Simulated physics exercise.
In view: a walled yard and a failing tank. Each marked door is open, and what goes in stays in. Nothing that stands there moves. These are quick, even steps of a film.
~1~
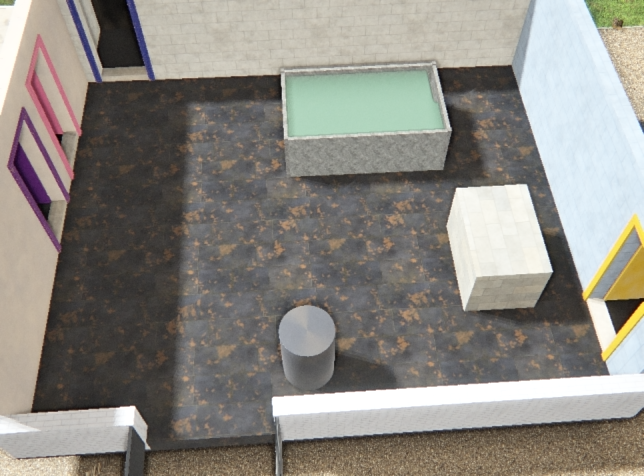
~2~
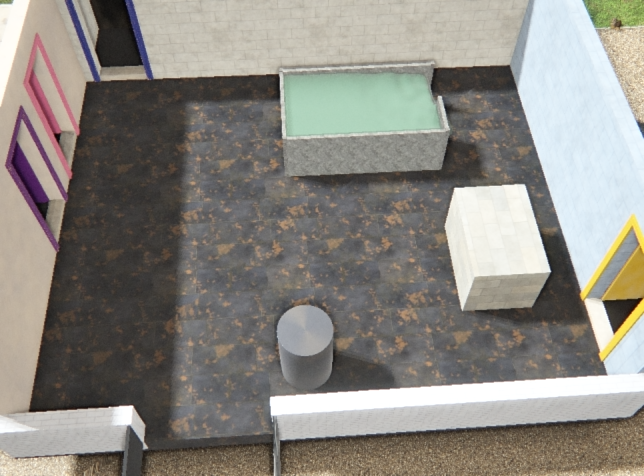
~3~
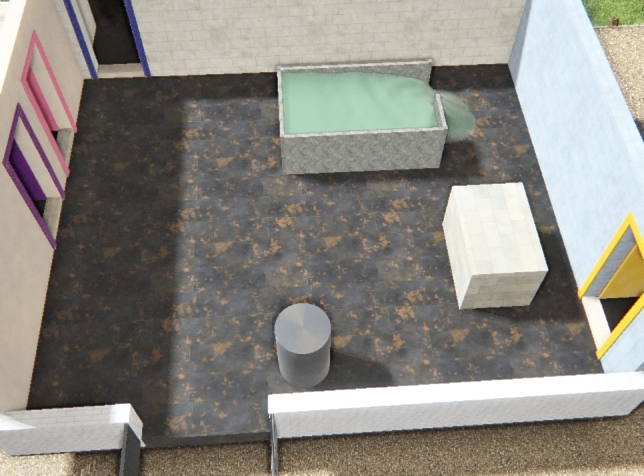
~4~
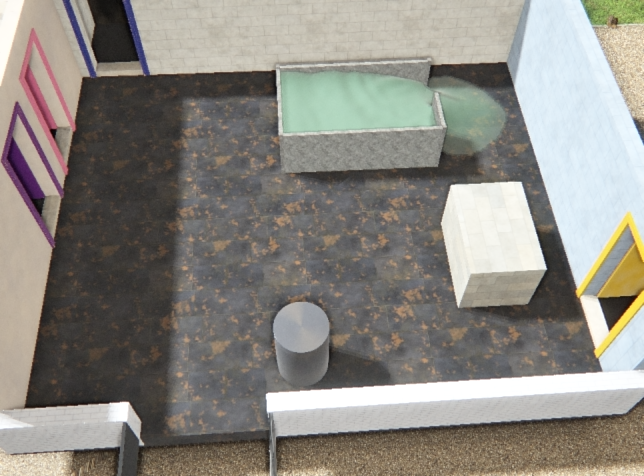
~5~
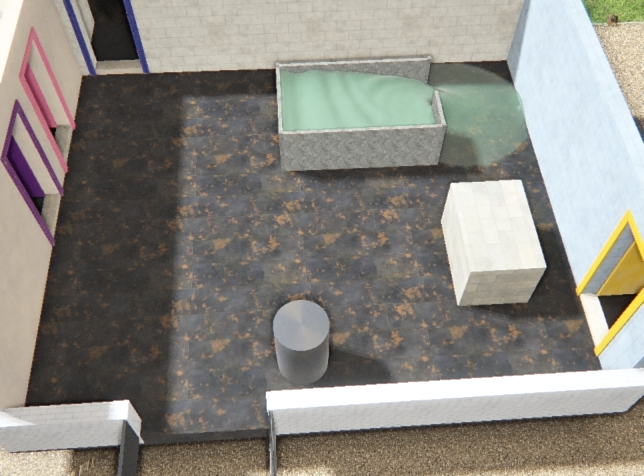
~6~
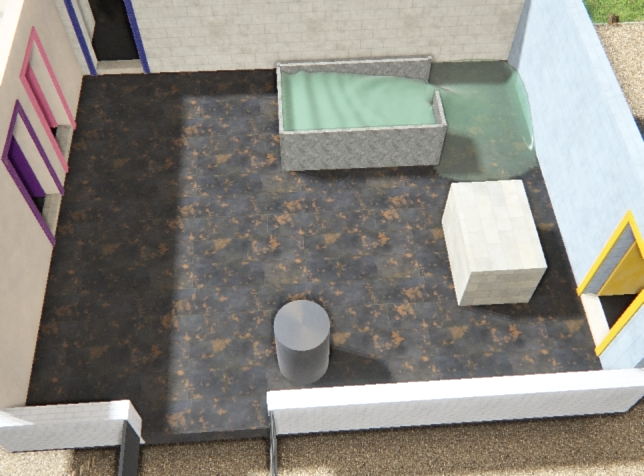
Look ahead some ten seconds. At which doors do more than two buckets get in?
One by one: The purple door stays under that; the yellow door takes more than that; the blue door stays under that; the pink door stays under that.
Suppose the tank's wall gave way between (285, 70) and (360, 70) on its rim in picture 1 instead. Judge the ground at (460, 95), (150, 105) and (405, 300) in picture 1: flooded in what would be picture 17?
In turn: Covered, wet, free of water.
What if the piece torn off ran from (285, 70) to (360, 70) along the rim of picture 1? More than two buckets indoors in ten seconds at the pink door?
The pink door floods.
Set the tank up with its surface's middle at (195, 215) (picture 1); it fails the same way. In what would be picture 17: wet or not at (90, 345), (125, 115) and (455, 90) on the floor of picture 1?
As listed: No water, dry, under water.
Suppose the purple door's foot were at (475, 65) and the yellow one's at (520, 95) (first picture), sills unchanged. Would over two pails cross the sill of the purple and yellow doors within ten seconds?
Purple goes over; yellow goes over.
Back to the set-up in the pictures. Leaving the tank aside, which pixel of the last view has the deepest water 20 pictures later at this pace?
I would point to (606, 391).
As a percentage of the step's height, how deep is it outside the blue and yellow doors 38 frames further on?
In turn 40 and 130 per cent.
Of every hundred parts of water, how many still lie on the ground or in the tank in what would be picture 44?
Roughly 100 per cent.
A moment on, water covers 10 % of the floor; the purple door not reached, the yellow door not reached, the blue door not reached, the pink door not reached.
Next, water covers 15 % of the floor; the purple door not reached, the yellow door wet at the sill, nothing in, the blue door not reached, the pink door not reached.
Then, water covers 30 % of the floor; the purple door not reached, the yellow door under two buckets in, the blue door not reached, the pink door not reached.
Later, water covers 70 % of the floor; the purple door not reached, the yellow door over two buckets in, the blue door wet at the sill, nothing in, the pink door wet at the sill, nothing in.
In the end, water covers 100 % of the floor; the purple door wet at the sill, nothing in, the yellow door over two buckets in, the blue door wet at the sill, nothing in, the pink door wet at the sill, nothing in.
